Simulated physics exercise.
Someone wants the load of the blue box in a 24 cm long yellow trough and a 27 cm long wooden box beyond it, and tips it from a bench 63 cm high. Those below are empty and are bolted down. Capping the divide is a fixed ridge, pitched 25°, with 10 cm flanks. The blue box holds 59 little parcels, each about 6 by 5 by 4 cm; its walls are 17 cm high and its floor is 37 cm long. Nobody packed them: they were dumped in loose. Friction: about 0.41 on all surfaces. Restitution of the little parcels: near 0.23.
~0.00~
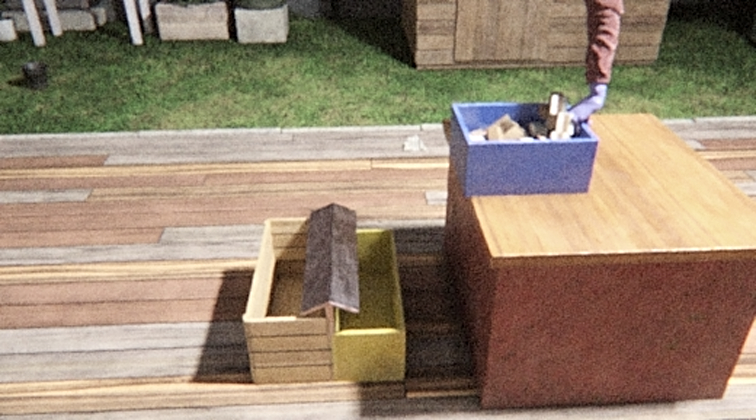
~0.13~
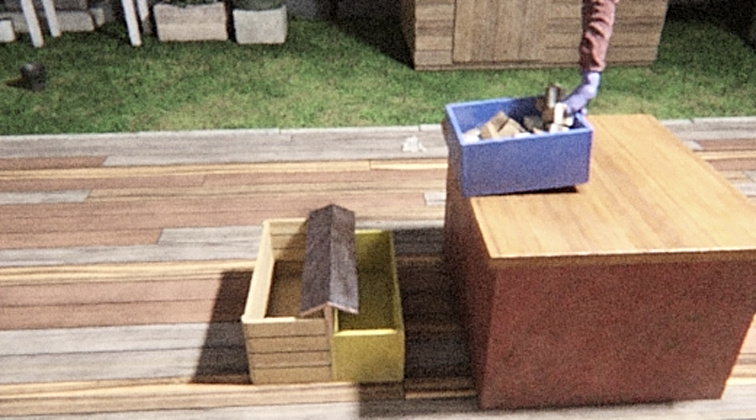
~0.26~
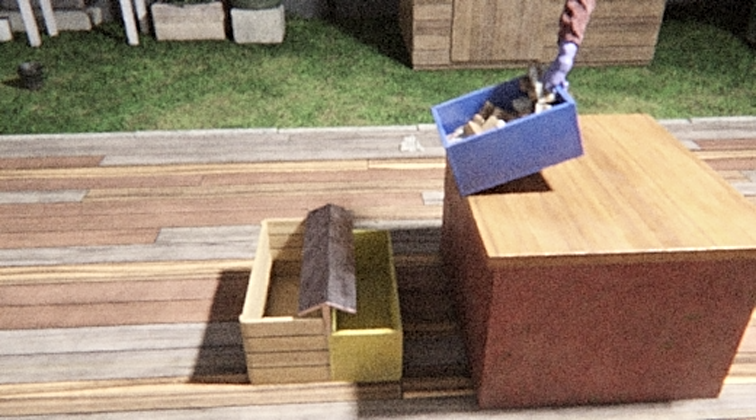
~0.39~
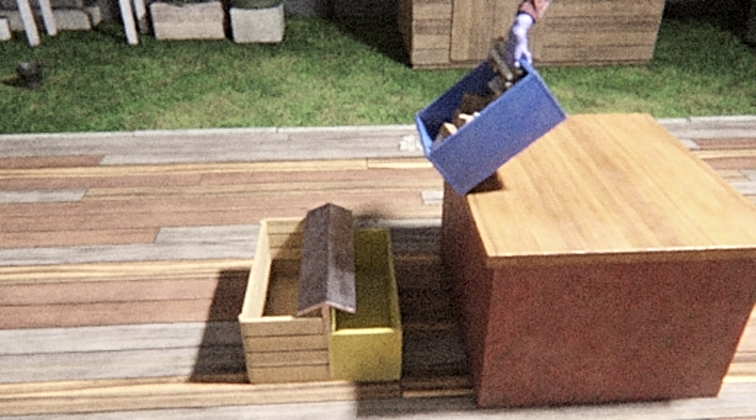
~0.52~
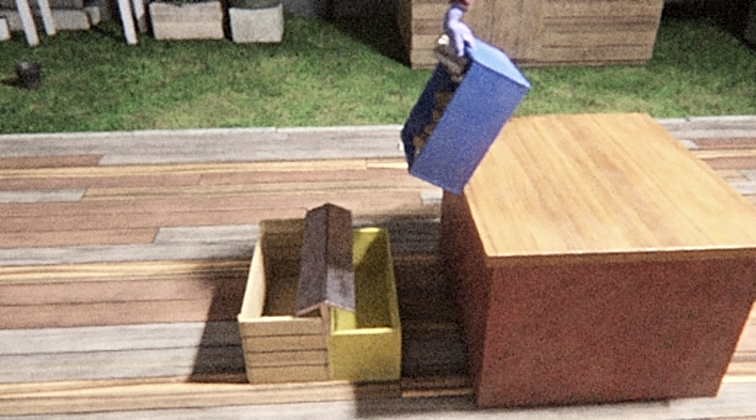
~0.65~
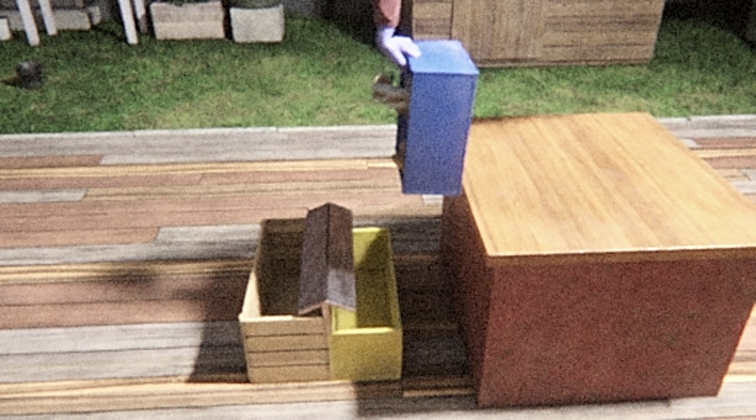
At first, a blue box of small loose pieces sits level on a wooden bench, a gloved hand at its far right corner. The hand lifts that side and tilts the box steadily leftward until it stands nearly upright at the bench's edge, a few pieces showing outside its open side.
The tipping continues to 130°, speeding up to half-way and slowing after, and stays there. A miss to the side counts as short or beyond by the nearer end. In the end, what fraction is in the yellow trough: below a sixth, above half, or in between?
More than half of the little parcels end in the yellow trough.
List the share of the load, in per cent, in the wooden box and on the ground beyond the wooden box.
I'd put it at about 25 percent, then about 5 percent.
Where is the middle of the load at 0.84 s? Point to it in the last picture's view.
At about (390, 171).
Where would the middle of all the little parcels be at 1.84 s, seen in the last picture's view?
Around (355, 311).
After 0.84 s, tilt 116°; 31 still in the blue box and 28 in the air.
After 1.08 s, tilt 130°; 8 still in the blue box, 10 in the yellow trough, 10 in the wooden box and 31 in the air.
After 1.41 s, tilt 130°; 32 in the yellow trough, 14 in the wooden box, 3 on the ground short of the yellow trough, 2 on the ground beyond the wooden box and 8 in the air.
When it is over (at 1.84 s), 36 in the yellow trough, 14 in the wooden box, 6 on the ground short of the yellow trough and 3 on the ground beyond the wooden box. Asked share, 36 of 59, 61 per cent.
